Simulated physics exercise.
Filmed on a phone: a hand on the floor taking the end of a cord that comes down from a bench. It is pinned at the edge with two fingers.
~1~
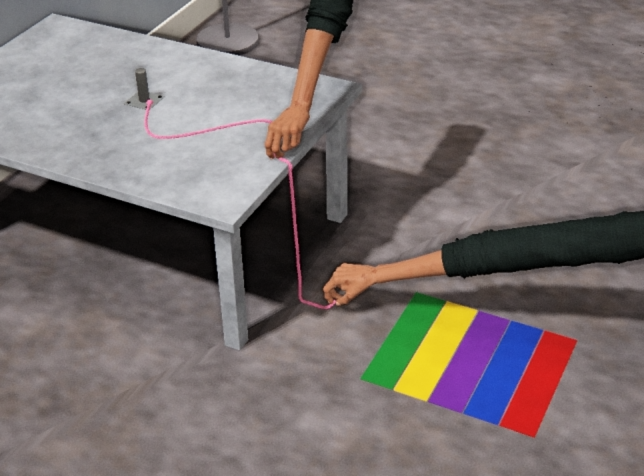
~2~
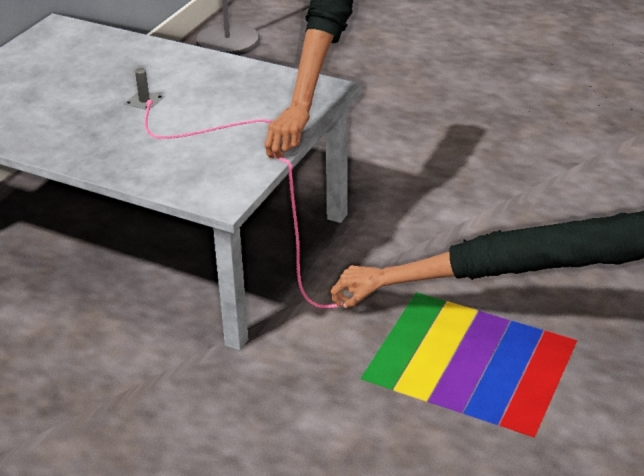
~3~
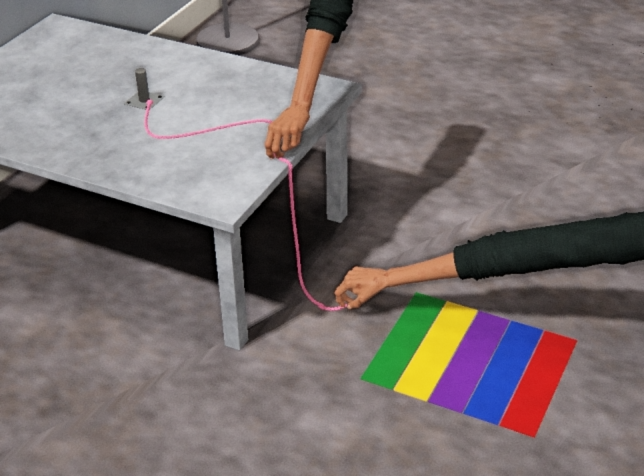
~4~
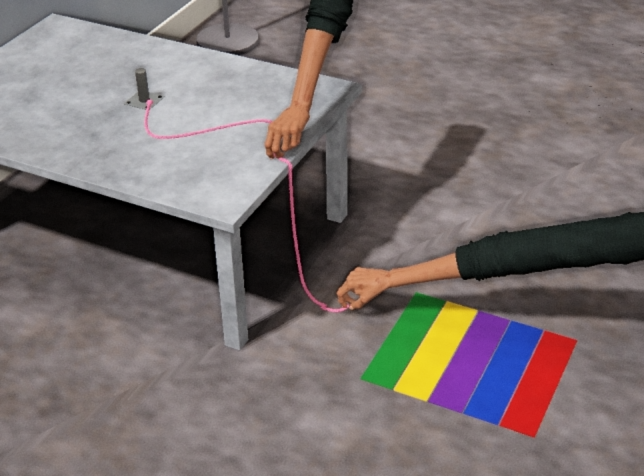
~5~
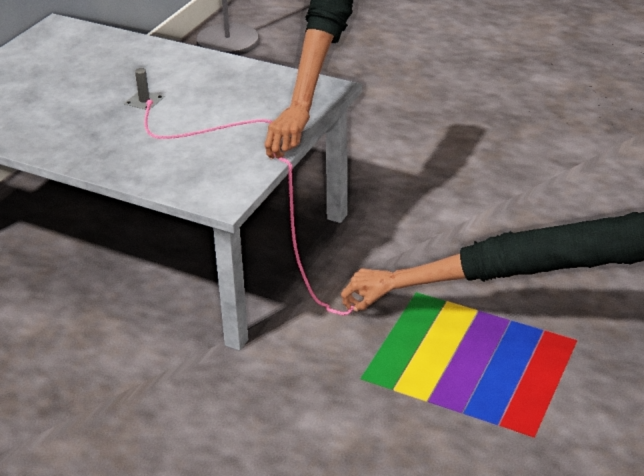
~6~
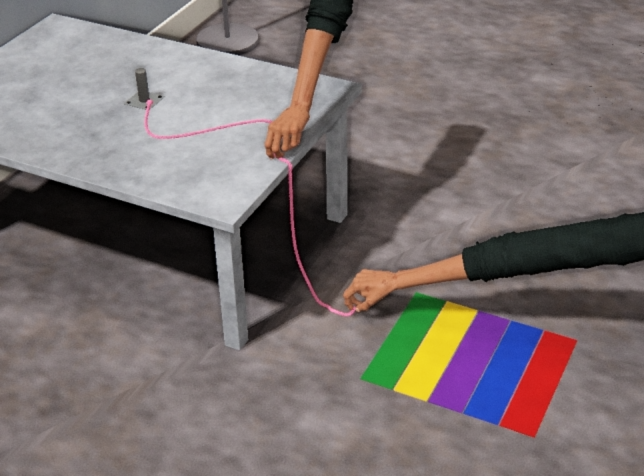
A hand held a pink cord at the table's edge while another hand near the floor drew the hanging end slightly to the right, toward the striped colored mat, and the cord's lower curve shifted gently.
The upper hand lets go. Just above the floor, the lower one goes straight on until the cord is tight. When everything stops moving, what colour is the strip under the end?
The strip under the end is red.
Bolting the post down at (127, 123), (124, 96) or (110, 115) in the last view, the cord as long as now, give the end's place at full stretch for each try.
The three places are (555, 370), (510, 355) and (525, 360), in that order.
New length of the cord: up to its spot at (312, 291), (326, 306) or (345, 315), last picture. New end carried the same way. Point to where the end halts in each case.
The pixels are (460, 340), (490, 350) and (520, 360), in the order of the tries.
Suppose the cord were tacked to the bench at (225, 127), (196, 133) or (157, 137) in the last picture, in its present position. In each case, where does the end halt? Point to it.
In that order: (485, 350), (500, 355) and (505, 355).
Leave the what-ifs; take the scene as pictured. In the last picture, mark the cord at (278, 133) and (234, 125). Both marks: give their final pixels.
Around (318, 177), then around (269, 145).
Soon after, end near (479, 346); over purple.
After that, end near (520, 359); over blue.
At the stop, end near (544, 366); over red. Over red.
